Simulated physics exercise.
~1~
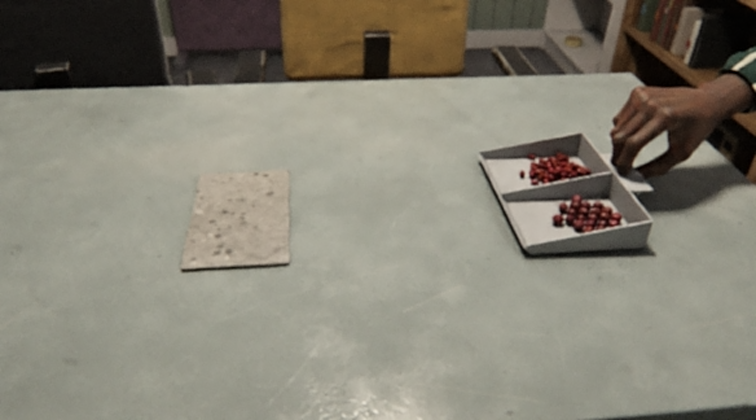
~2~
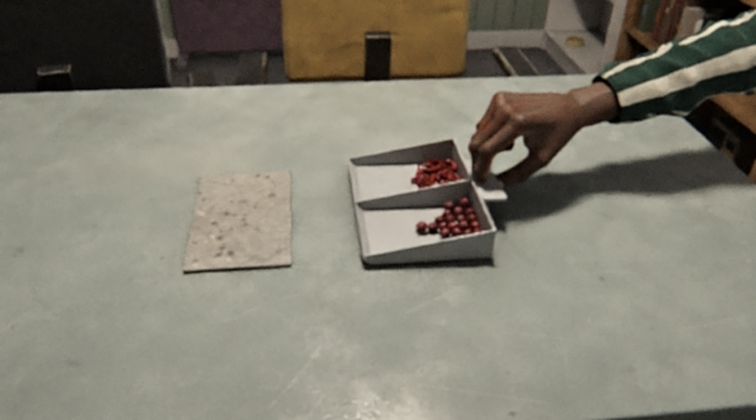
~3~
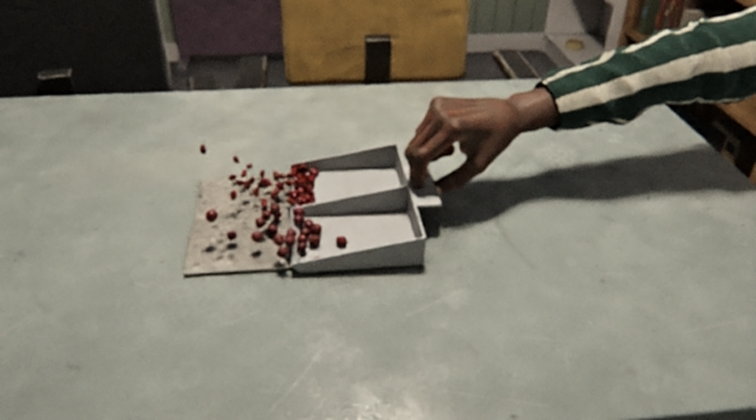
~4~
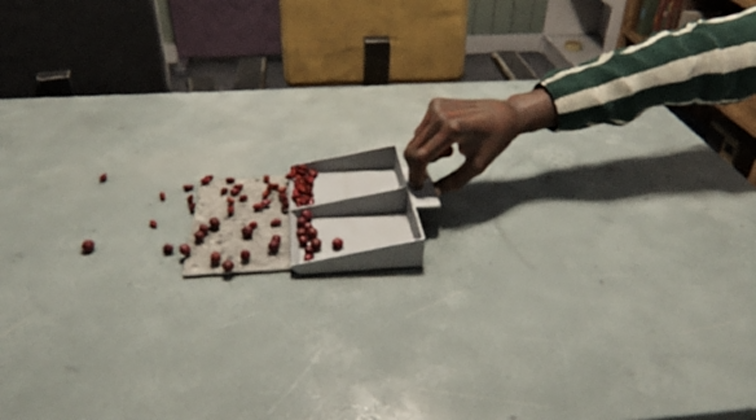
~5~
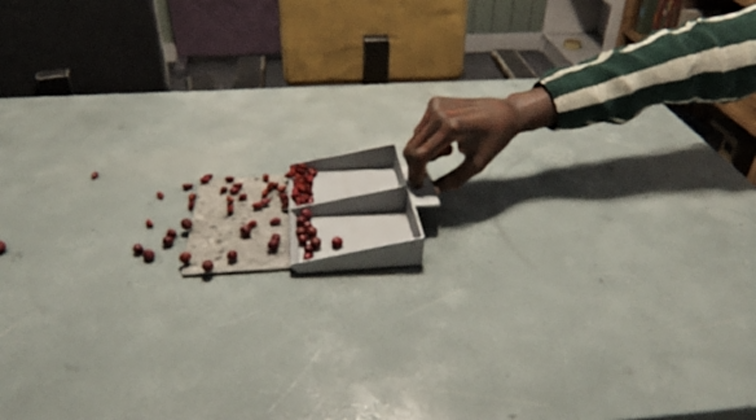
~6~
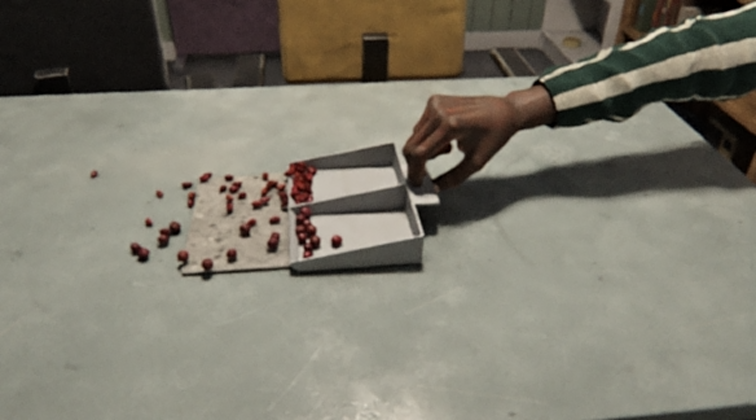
The clip shows a hand sliding a shallow, two-section tray of small red pieces left across a table until it stops against a speckled slab; some pieces from both sections spill over the low edge, scattering across the slab and table, while others remain in the tray.
